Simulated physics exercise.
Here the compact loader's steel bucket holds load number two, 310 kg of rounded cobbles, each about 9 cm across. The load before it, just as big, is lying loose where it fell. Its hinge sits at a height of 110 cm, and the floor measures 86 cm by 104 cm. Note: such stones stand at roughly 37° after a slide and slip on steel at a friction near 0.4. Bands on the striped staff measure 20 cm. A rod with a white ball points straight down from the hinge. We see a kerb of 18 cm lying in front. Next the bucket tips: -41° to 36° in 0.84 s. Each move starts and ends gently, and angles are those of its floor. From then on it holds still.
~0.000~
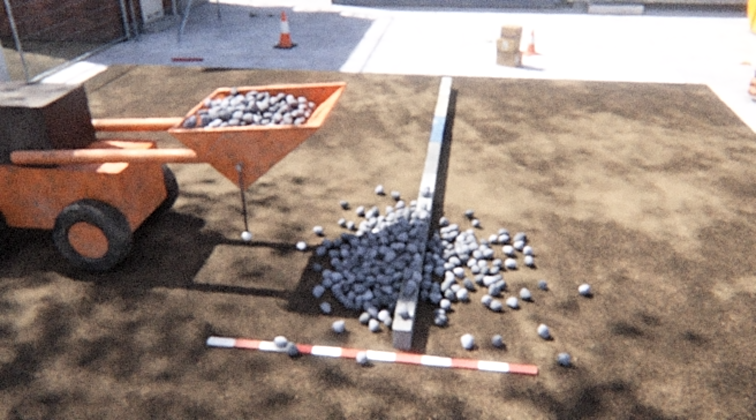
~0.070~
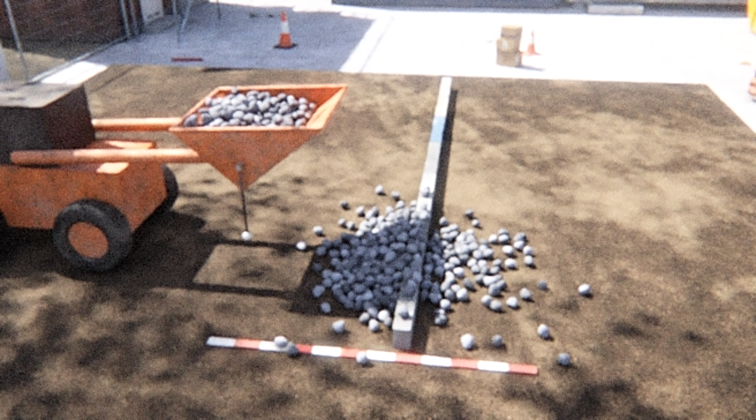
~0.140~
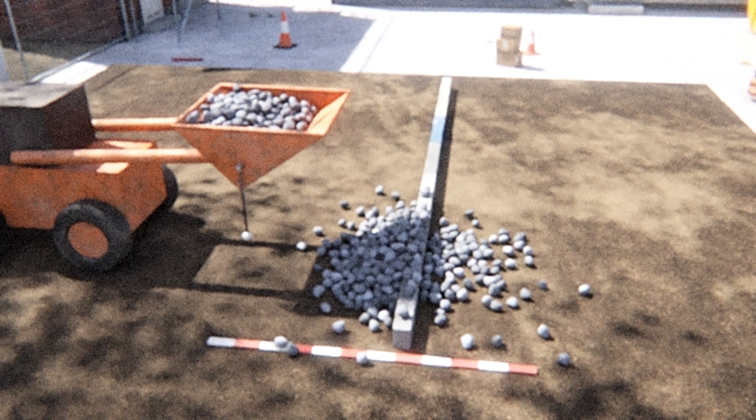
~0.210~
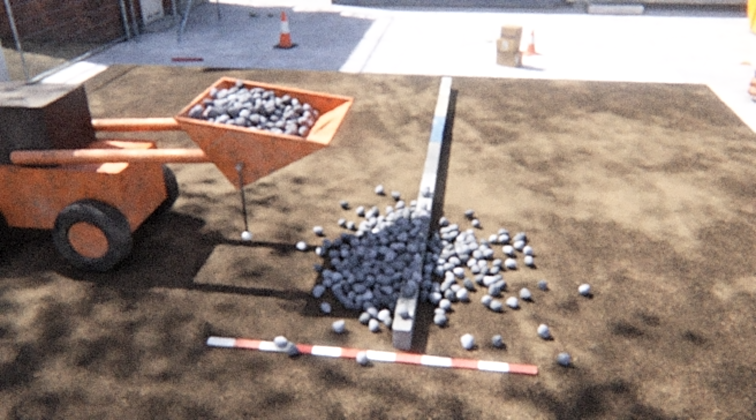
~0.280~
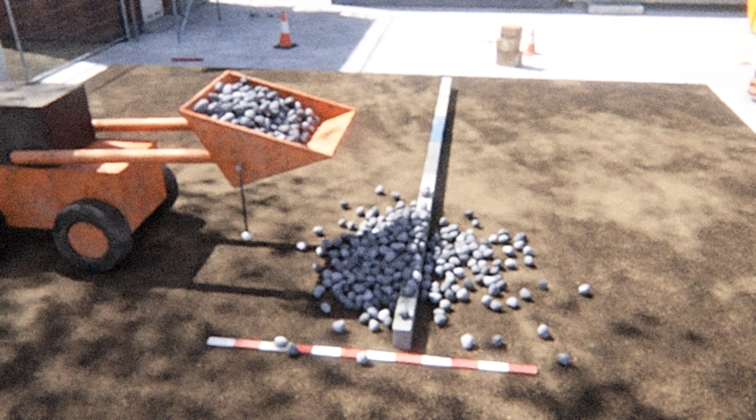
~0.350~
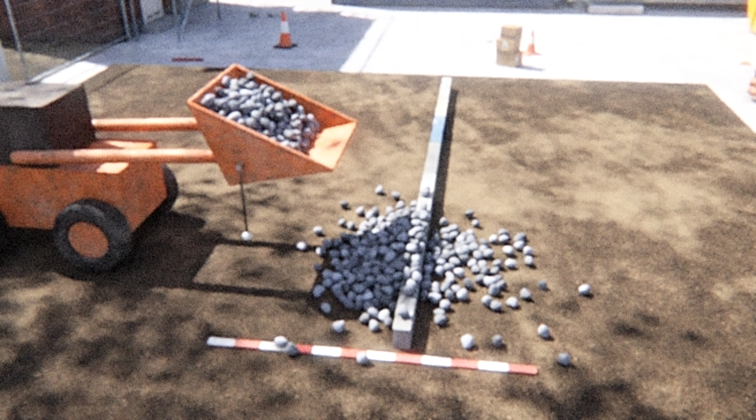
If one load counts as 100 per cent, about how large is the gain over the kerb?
Around 1 per cent.
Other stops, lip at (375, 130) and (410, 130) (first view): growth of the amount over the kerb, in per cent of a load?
Close to 45 per cent, followed by close to 95 per cent.
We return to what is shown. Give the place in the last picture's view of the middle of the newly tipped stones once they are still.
They come to rest centred about (359, 243).
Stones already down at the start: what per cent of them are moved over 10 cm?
Close to 5 per cent.
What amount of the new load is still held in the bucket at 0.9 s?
Roughly 80 per cent remains inside.
After 0.6 s the floor is at 24°; in per cent of one load, 100 in the bucket, 75 on this side of the kerb, 25 over the kerb; the foremost stones are at (541, 285).
After 0.9 s the floor is at 36°; in per cent of one load, 78 in the bucket, 96 on this side of the kerb, 25 over the kerb; the foremost stones are at (541, 285).
After 1.3 s the floor is at 36°; in per cent of one load, 24 in the bucket, 150 on this side of the kerb, 26 over the kerb; the foremost stones are at (541, 285).
After 3.9 s the floor is at 36°; in per cent of one load, 0 in the bucket, 173 on this side of the kerb, 27 over the kerb; the foremost stones are at (541, 285). Net gain over the kerb, 1.
